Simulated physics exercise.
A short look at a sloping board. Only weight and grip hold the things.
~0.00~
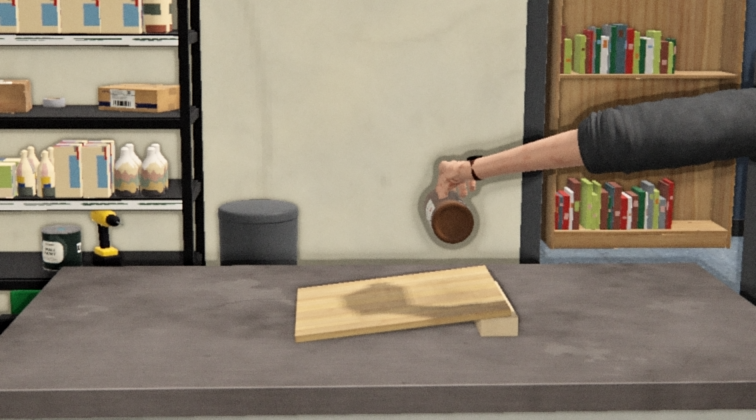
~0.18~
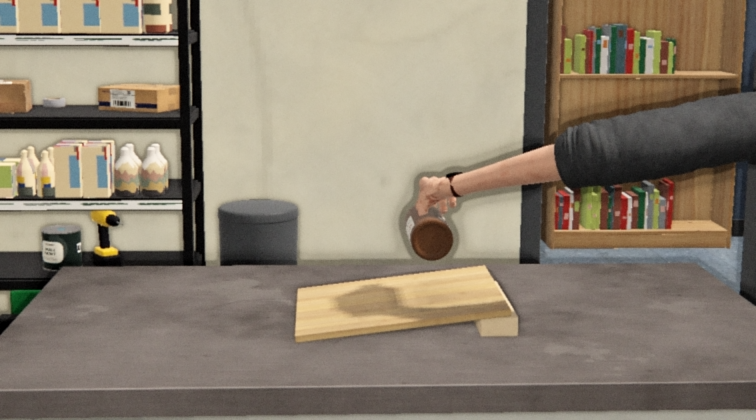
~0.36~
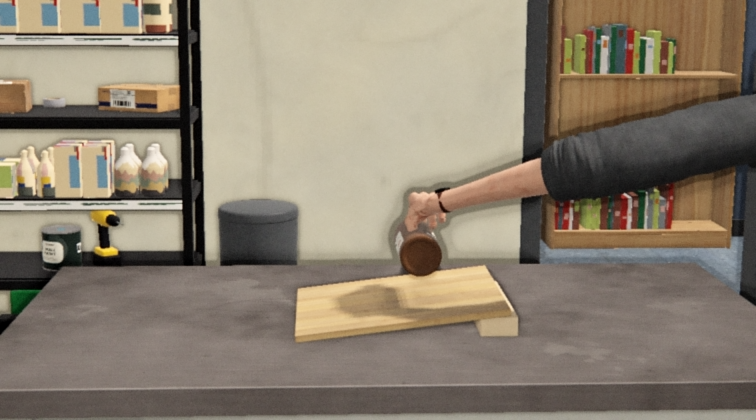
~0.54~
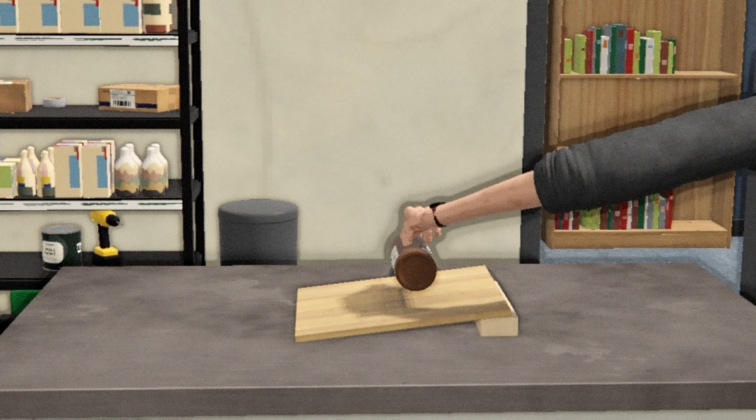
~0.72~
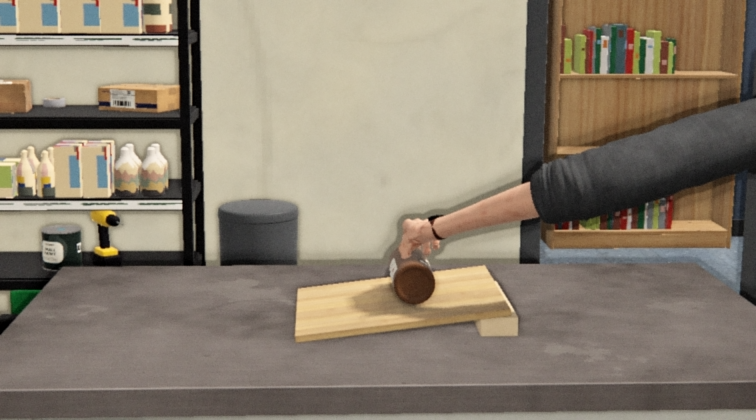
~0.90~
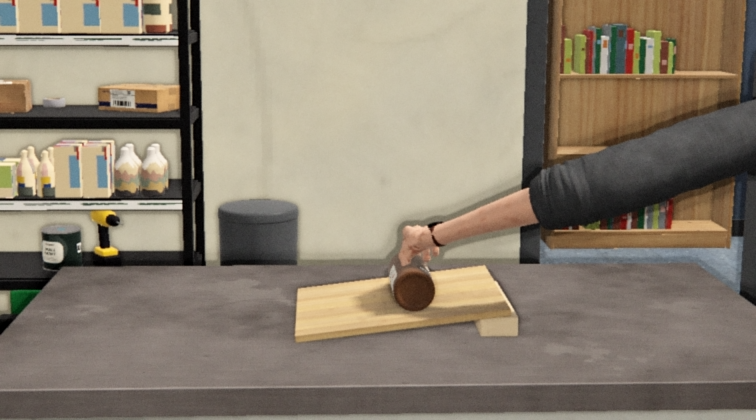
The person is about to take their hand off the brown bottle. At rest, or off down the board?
In the end the brown bottle runs down the board.
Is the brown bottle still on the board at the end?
It comes off the board.
After 2.10 s, brown bottle now off the board.
After 3.20 s, things are still on the move.
In the end (3.6 s), off the board, brown bottle. The brown bottle goes downhill.
